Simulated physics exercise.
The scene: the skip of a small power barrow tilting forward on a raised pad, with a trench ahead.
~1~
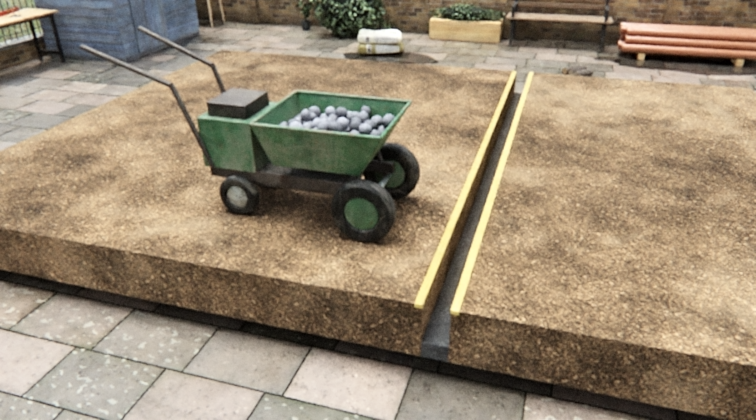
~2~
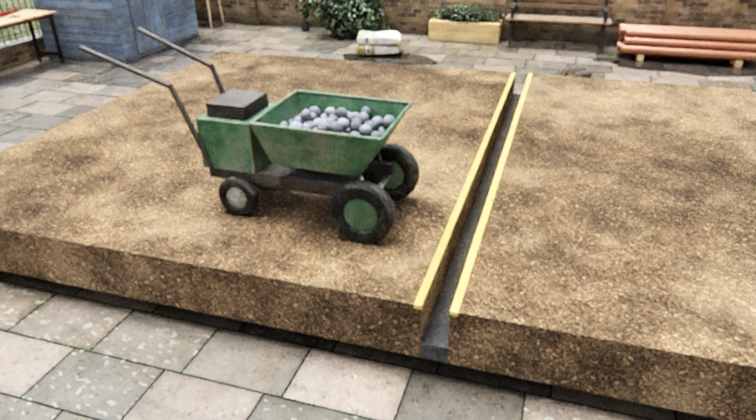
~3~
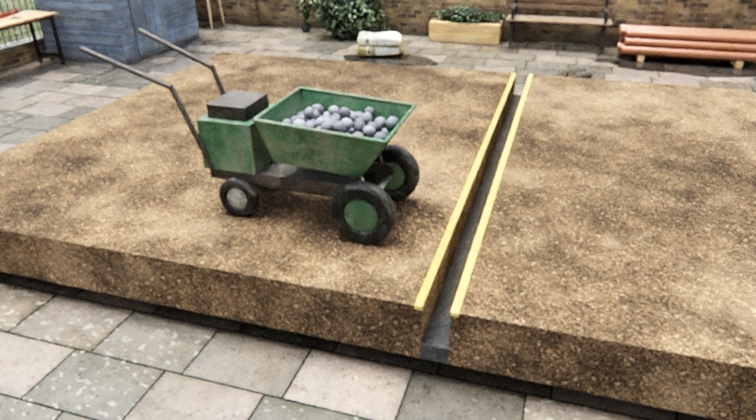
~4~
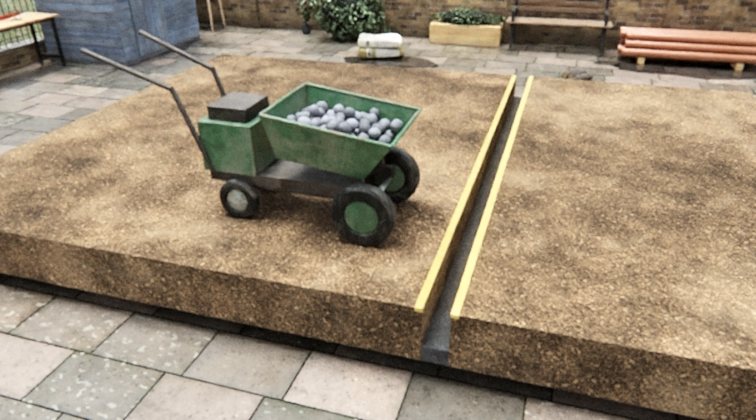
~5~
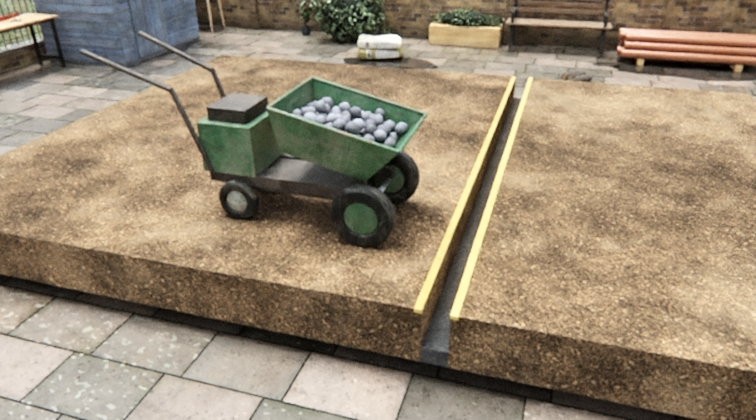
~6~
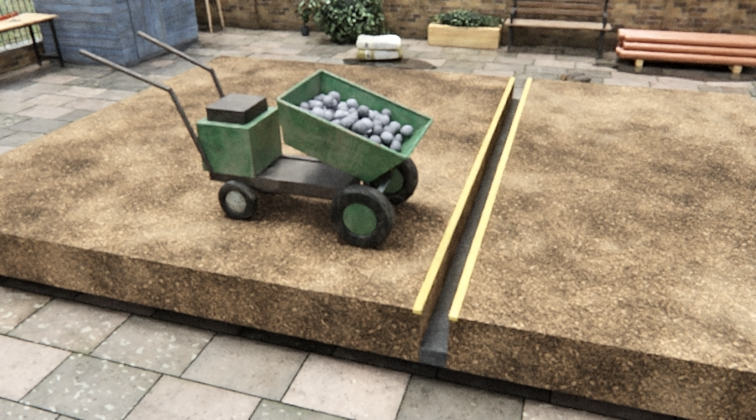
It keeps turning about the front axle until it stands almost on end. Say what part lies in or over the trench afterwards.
The trench takes over half.
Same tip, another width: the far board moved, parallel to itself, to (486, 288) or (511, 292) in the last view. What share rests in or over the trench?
In turn 90 and 100 in a hundred.
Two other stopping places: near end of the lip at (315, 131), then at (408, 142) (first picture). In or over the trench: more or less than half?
In turn: Under half; under half.
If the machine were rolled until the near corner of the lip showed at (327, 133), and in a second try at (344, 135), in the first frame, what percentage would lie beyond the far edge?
About 0 and 0 per cent.
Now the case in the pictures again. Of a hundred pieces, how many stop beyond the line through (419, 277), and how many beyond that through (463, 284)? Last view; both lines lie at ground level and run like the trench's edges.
Near 100 % and 30 %.
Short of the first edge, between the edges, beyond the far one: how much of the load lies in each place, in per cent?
About: Short 0, between 65, beyond 35 per cent.
Shortly afterwards, skip tipped steeply; the whole lot in the skip.
Next, skip tipped right over; the bulk in the skip; a little in or heaped over the trench; only a few beyond it; only a few falling.
Some moments later, skip tipped right over; near a third in the skip; near a third in or heaped over the trench; near a third beyond it.
In the end, skip tipped right over; only a few in the skip; only a few short of the trench; near two thirds in or heaped over the trench; near a third beyond it.
